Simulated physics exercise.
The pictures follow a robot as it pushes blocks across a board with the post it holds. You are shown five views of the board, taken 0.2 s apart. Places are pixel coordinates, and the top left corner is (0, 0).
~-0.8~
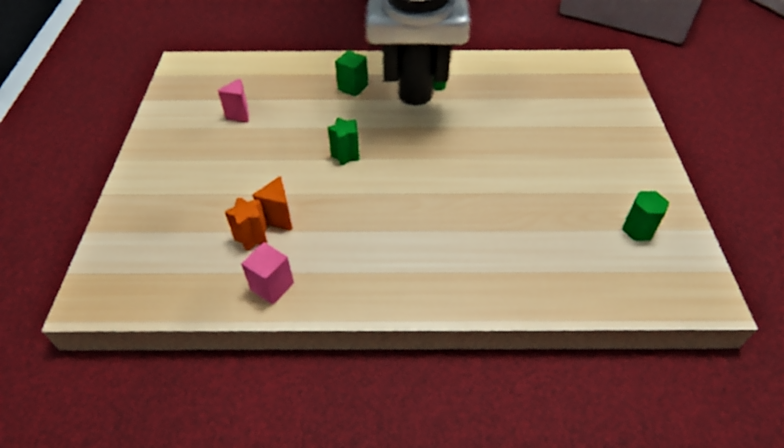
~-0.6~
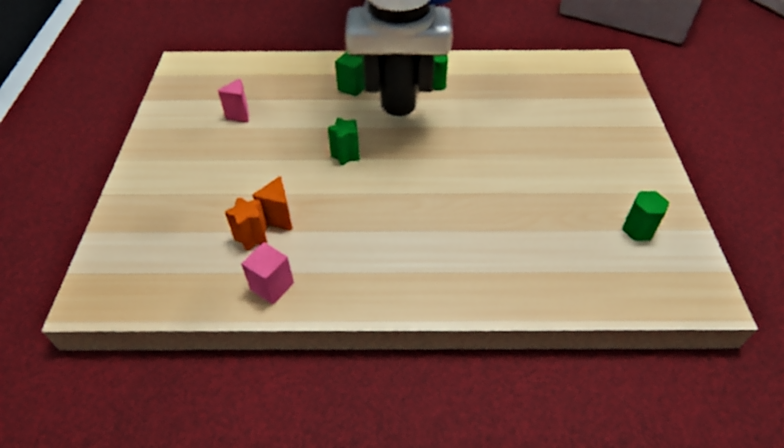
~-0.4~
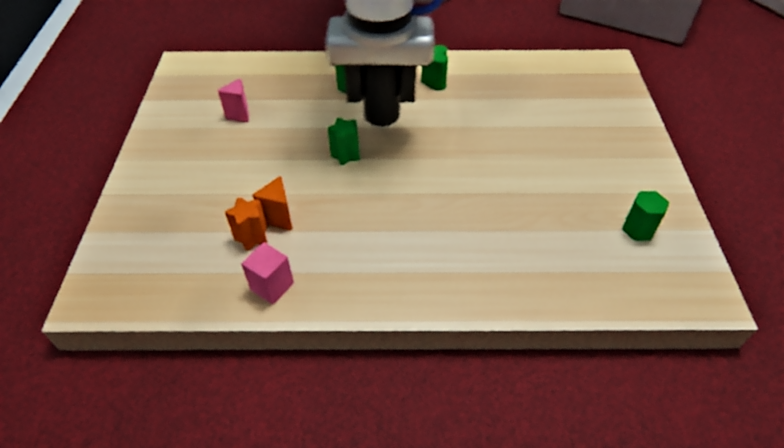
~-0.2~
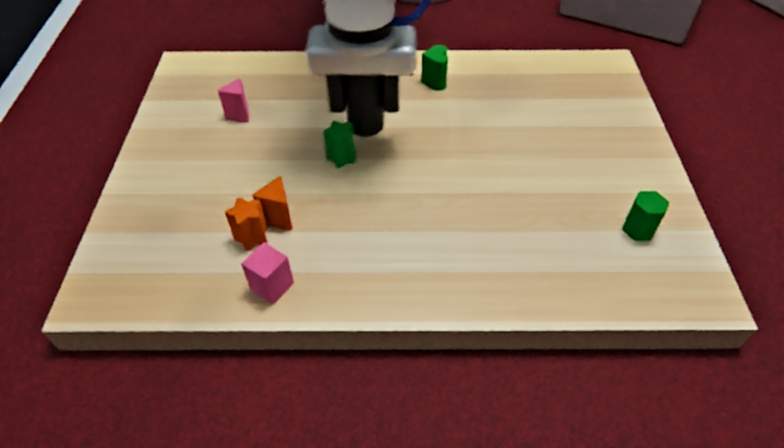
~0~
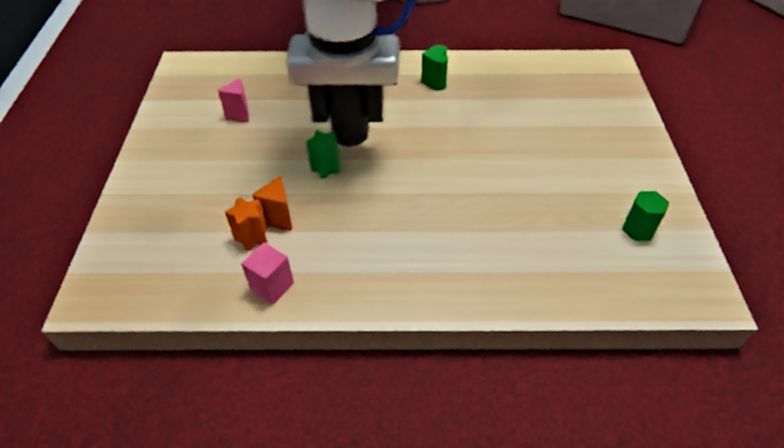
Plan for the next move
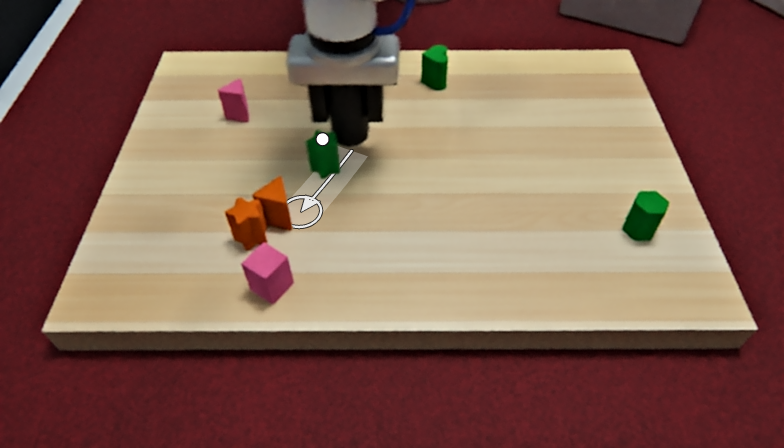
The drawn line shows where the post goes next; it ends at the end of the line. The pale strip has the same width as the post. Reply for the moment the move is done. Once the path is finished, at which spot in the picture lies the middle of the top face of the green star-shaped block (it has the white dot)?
It will likely be found at (271, 166).
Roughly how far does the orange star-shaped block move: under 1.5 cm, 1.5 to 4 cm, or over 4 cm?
Ends under 1.5 cm away.
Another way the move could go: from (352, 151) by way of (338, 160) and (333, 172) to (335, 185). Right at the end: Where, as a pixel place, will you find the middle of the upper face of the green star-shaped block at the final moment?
At pixel (297, 161).
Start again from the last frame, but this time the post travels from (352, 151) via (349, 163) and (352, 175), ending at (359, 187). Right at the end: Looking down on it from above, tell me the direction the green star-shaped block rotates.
The block spins clockwise.
The drawn path runs from (352, 151) directly to (301, 212); the dot is on the green star-shaped block.
The first path, step by step. One third of the way, post at (334, 154); green star-shaped block at (300, 154), turned 35° clockwise.
Two thirds of the way, post at (317, 174); green star-shaped block at (282, 164), turned 75° clockwise.
At the end, post at (298, 196); orange star-shaped block at (243, 212); pink four-sided block not moved; orange triangular block at (264, 194); green star-shaped block at (271, 166), turned 110° clockwise.
